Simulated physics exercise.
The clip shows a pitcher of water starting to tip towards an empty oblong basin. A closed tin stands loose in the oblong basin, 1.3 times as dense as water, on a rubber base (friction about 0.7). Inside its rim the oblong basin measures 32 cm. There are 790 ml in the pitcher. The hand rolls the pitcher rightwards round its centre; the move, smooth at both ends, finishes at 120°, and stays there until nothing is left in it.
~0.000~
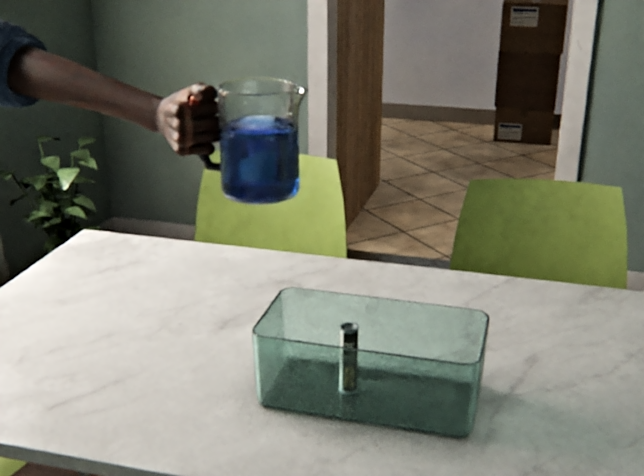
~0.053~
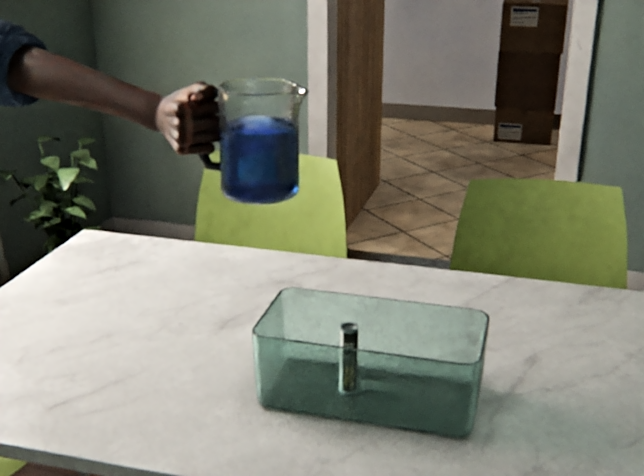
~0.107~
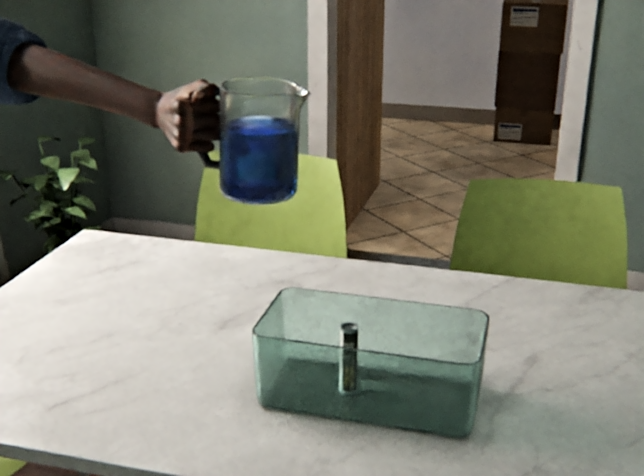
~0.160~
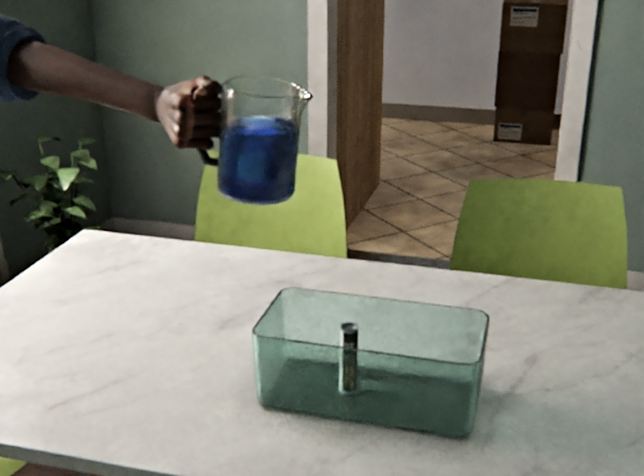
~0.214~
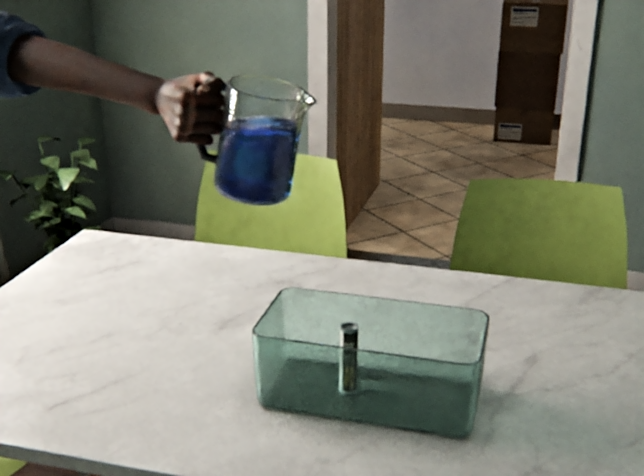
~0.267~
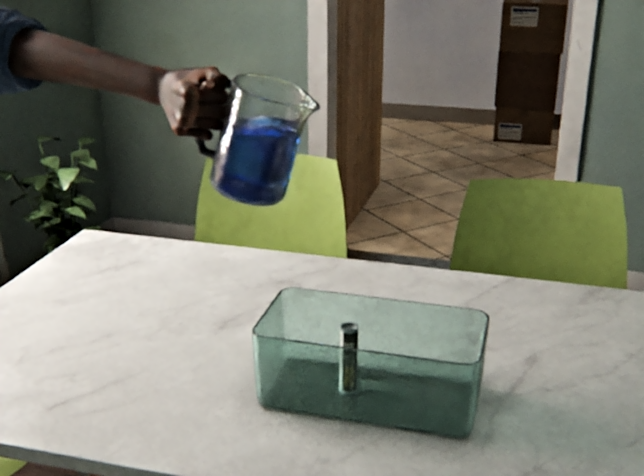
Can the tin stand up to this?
It remains upright.
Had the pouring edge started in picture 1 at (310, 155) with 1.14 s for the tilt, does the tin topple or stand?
Then it topples.
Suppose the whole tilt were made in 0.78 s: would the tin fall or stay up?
The tin stays up.
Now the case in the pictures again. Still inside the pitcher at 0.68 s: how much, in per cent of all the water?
About 90 per cent.
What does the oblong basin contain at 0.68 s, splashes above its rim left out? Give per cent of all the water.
Near 0 in a hundred.
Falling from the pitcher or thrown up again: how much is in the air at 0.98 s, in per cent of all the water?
About 38 per cent.
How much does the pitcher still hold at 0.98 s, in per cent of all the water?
About 26 per cent.
By 0.68 s the tilt is 78° and 91 per cent is still to pour; the tin stands where it began.
By 0.98 s the tilt is 114° and 26 per cent is still to pour; the tin stands where it began.
By 1.30 s the tilt is 120° and 0 per cent is still to pour; the tin stands where it began.
By 1.64 s the tilt is 120° and 0 per cent is still to pour; the tin stands where it began.
At rest the tin stands where it began.
